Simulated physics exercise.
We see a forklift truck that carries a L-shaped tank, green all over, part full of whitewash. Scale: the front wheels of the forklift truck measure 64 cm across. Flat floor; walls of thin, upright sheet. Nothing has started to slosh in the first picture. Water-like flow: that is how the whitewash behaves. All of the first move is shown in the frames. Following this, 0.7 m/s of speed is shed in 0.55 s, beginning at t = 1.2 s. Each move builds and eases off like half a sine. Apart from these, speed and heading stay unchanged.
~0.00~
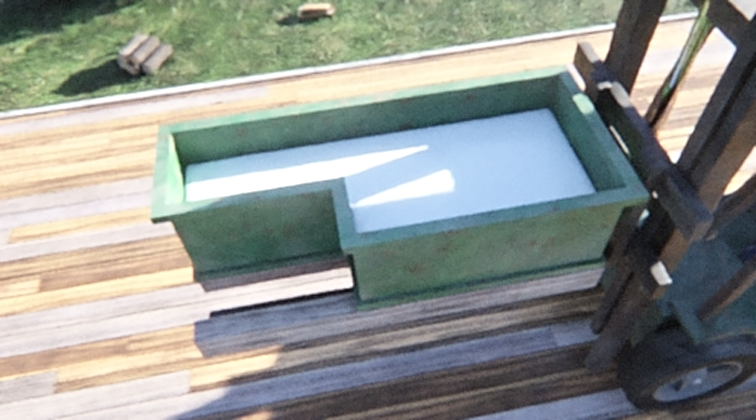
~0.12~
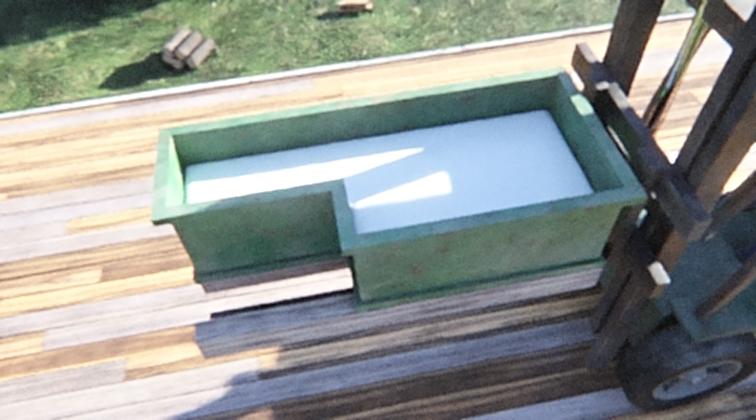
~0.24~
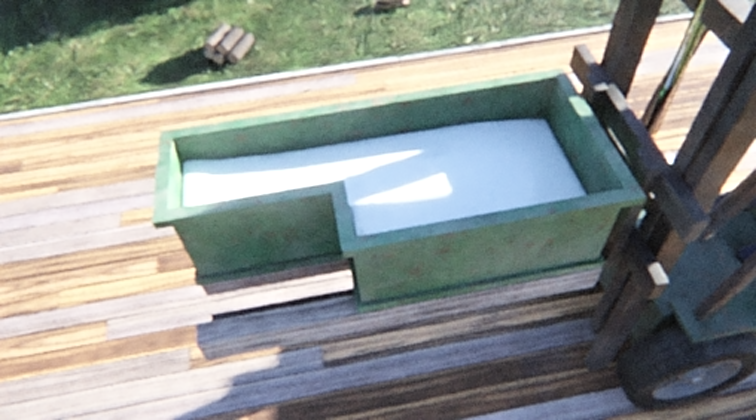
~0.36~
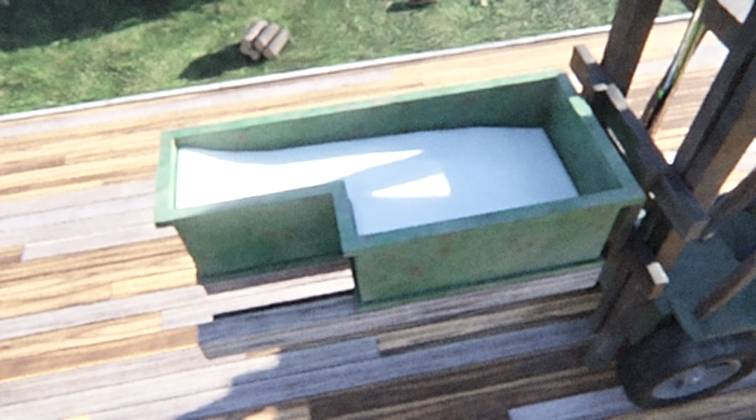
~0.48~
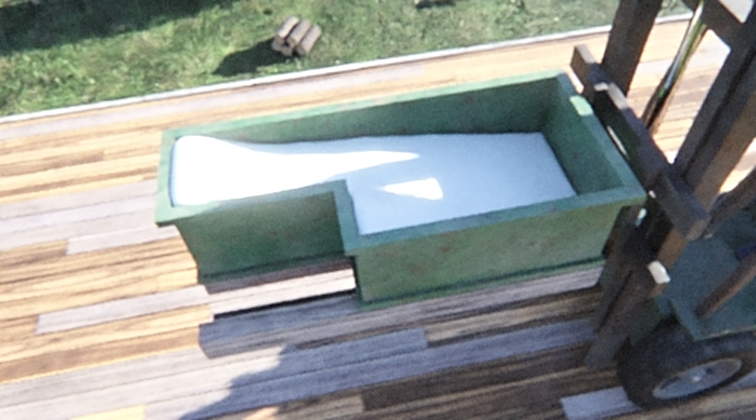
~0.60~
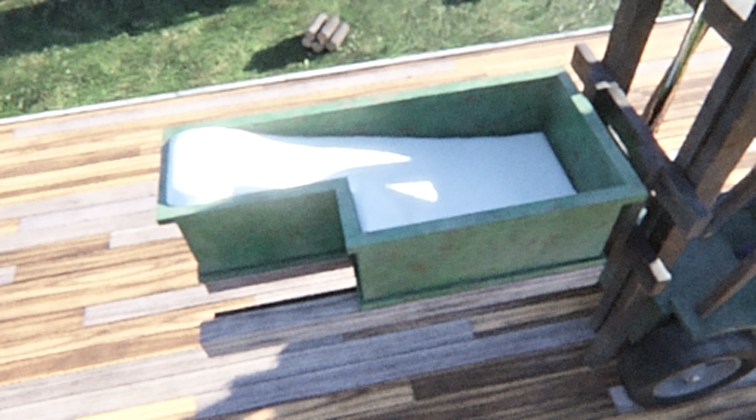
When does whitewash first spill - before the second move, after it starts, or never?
Before the second move.
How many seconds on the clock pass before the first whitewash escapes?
At roughly 1.0 s.
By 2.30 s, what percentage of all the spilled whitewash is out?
Roughly 100 per cent by then.
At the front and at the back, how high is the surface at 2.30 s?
Close to 28 cm in front, close to 20 cm behind.
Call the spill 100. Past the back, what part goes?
Close to 0 per cent goes that way.
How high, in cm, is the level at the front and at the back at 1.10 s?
It reads roughly 36 cm up front and 20 cm at the back.
Then, 1.10 s in, front 36 cm, middle 20 cm, back 20 cm above the floor; the loss stands at 1 per cent, over the front and the near side.
Then, 1.60 s in, front 25 cm, middle 22 cm, back 24 cm above the floor; the loss stands at 1 per cent, over the front and the far side.
Then, 2.30 s in, front 28 cm, middle 21 cm, back 20 cm above the floor; the loss stands at 1 per cent, over the front and the far side.
Then, 4.74 s in, the loss stands at 1 per cent, over the front and the near side; the first of it left at about 1.00 s, and the second move began at 1.2 s.
